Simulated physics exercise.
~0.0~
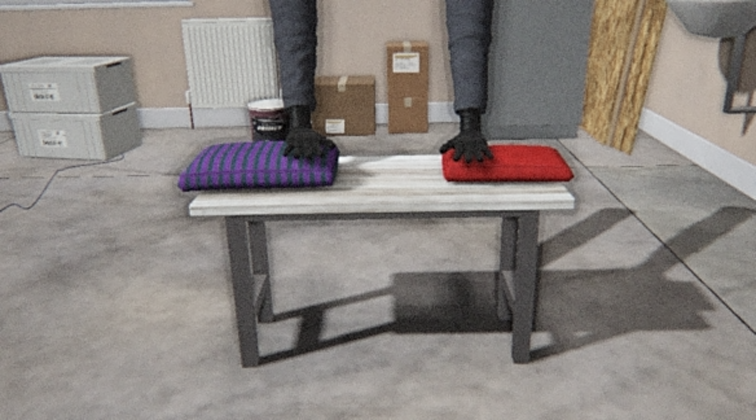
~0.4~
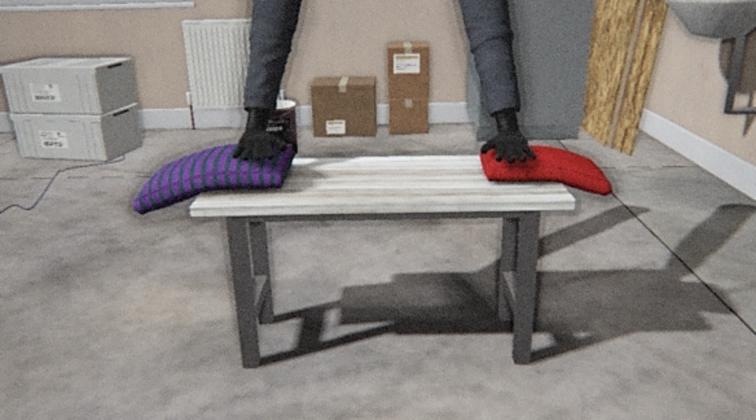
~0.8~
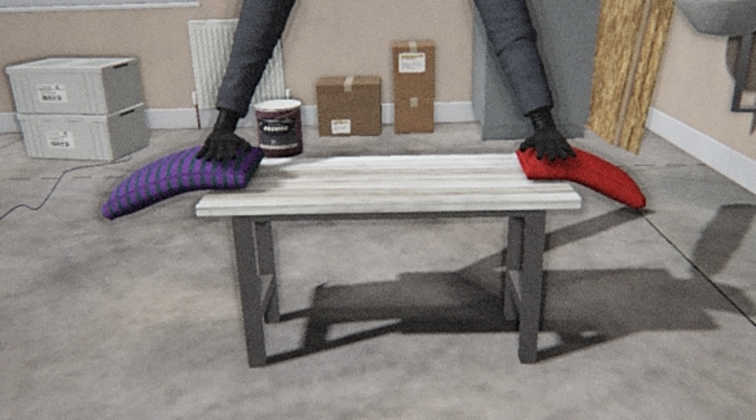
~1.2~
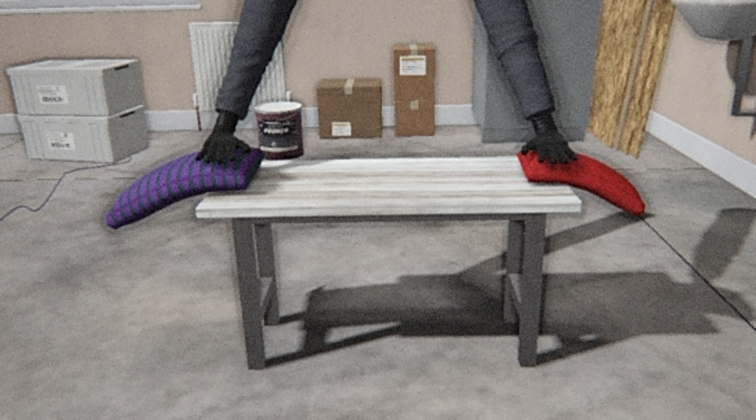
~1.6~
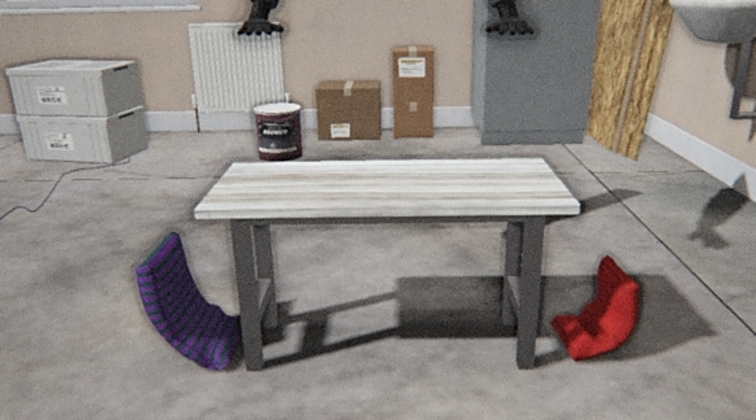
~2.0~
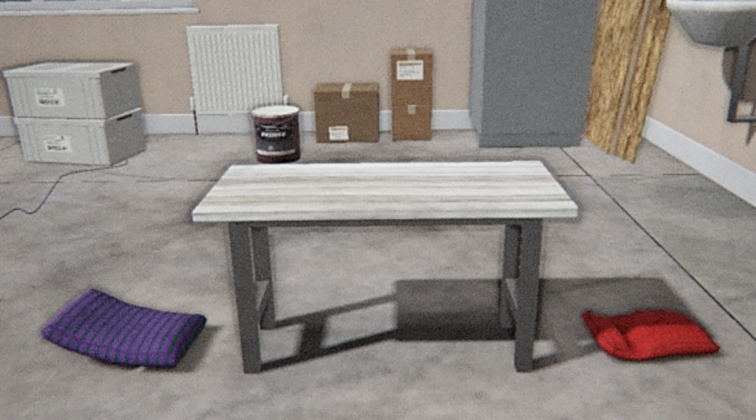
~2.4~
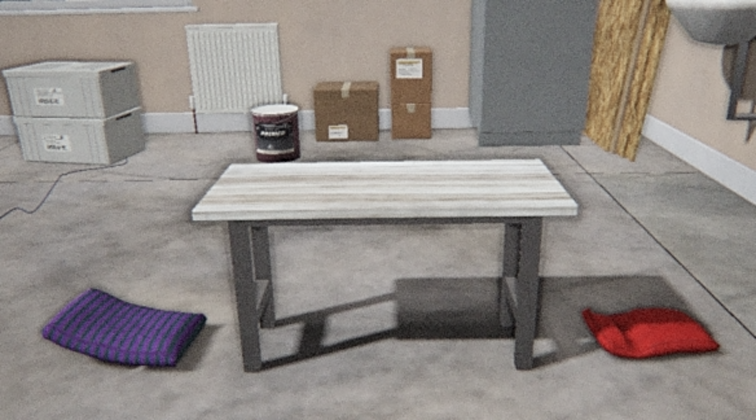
To begin with, two black-gloved hands rest on a purple checked pillow and a red rice sack at opposite ends of a short, pale-topped bench in a room with boxes and a paint tub behind. The hands spread apart, pushing the pillow left and the sack right until both droop well over the ends. Then the hands let go and draw back. The pillow tips outwards off the left end while the red sack slumps off the right. Both drop to the concrete floor and settle flat, lying still on either side of the empty bench.
